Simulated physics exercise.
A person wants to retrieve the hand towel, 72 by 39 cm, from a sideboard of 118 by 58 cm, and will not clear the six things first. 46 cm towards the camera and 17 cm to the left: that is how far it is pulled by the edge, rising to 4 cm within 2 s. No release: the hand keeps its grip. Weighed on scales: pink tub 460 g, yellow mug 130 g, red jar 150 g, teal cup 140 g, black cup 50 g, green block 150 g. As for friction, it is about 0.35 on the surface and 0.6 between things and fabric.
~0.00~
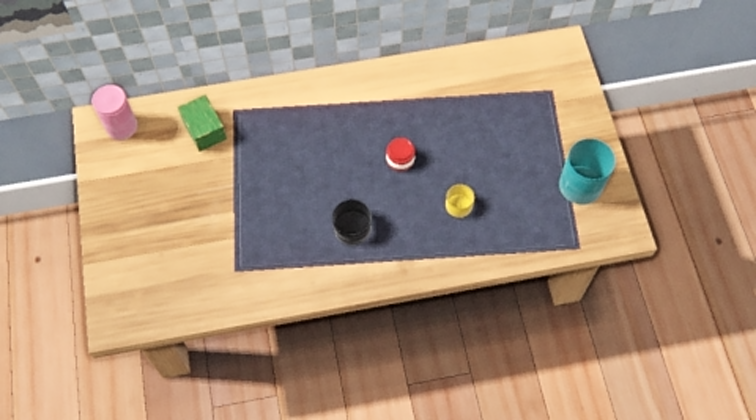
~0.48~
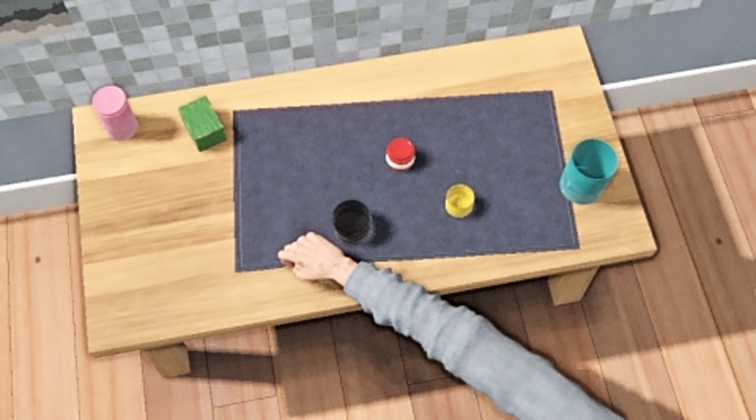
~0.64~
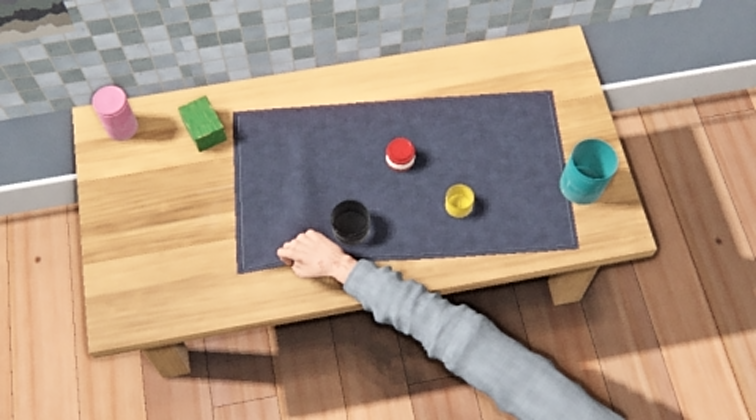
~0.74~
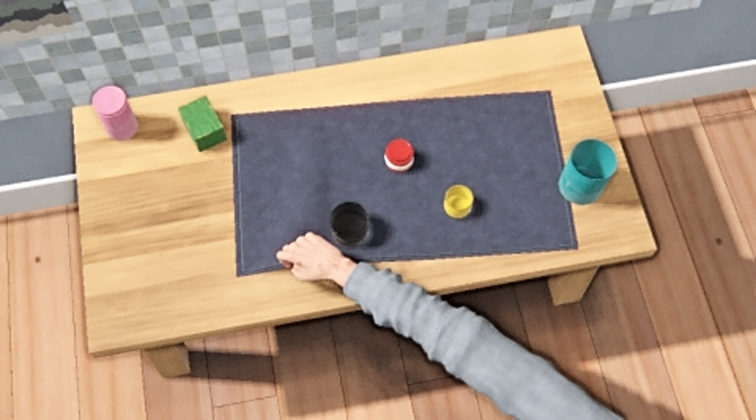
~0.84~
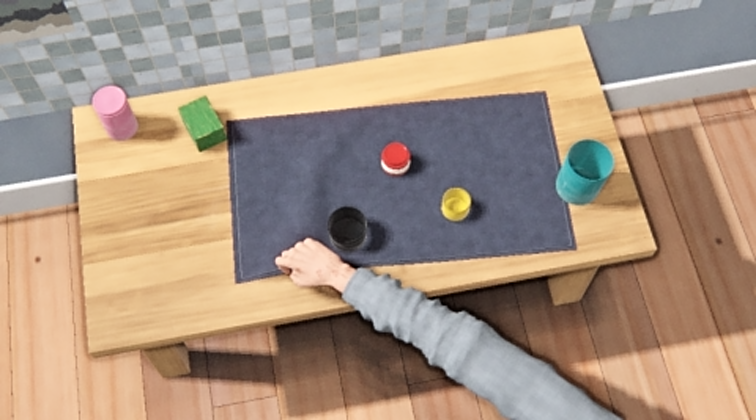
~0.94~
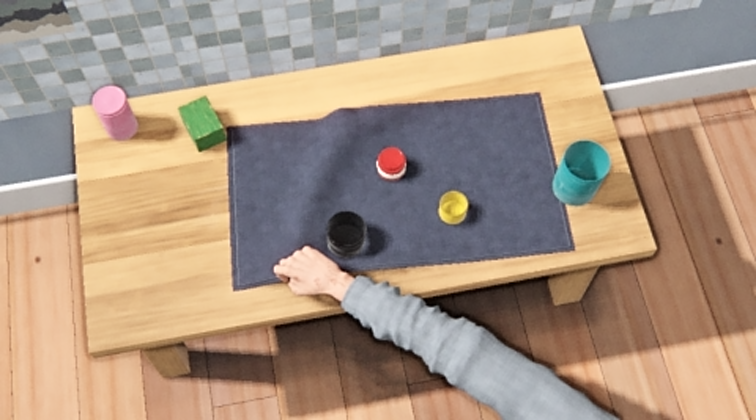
A hand reached in and gripped the near edge of the dark towel on the wooden table, then pulled it slightly toward the viewer, and the red jar, yellow mug and black cup shifted along with it.
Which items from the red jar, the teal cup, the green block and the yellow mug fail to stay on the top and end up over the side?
At the end, the red jar won't stay; the teal cup won't leave; the green block won't leave; the yellow mug won't stay.
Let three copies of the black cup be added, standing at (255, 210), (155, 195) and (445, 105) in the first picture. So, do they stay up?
Log, in listed order - lost / kept / lost.
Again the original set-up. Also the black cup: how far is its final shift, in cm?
The black cup ends up off the top.
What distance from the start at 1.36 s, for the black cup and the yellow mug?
The black cup is about 15 cm off and the yellow mug about 10 cm.
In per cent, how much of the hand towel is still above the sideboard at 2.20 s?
Around 5 percent.
At 1.4 s, 90 % of the hand towel is still over the top; red jar 15 cm off its start, yellow mug 11 cm off its start, teal cup 8 cm off its start.
At 1.8 s, 65 % of the hand towel is still over the top; red jar 30 cm off its start, yellow mug 24 cm off its start, teal cup 19 cm off its start.
At 2.2 s, 5 % of the hand towel is still over the top; red jar over the edge, yellow mug over the edge, teal cup 26 cm off its start at (491, 229).
At 2.6 s, 0 % of the hand towel is still over the top; red jar over the edge, yellow mug over the edge, teal cup 26 cm off its start.
At 4.2 s, 0 % of the hand towel is still over the top; red jar over the edge, yellow mug over the edge, teal cup 26 cm off its start at (491, 229), green block 0 cm off its start at (200, 117).
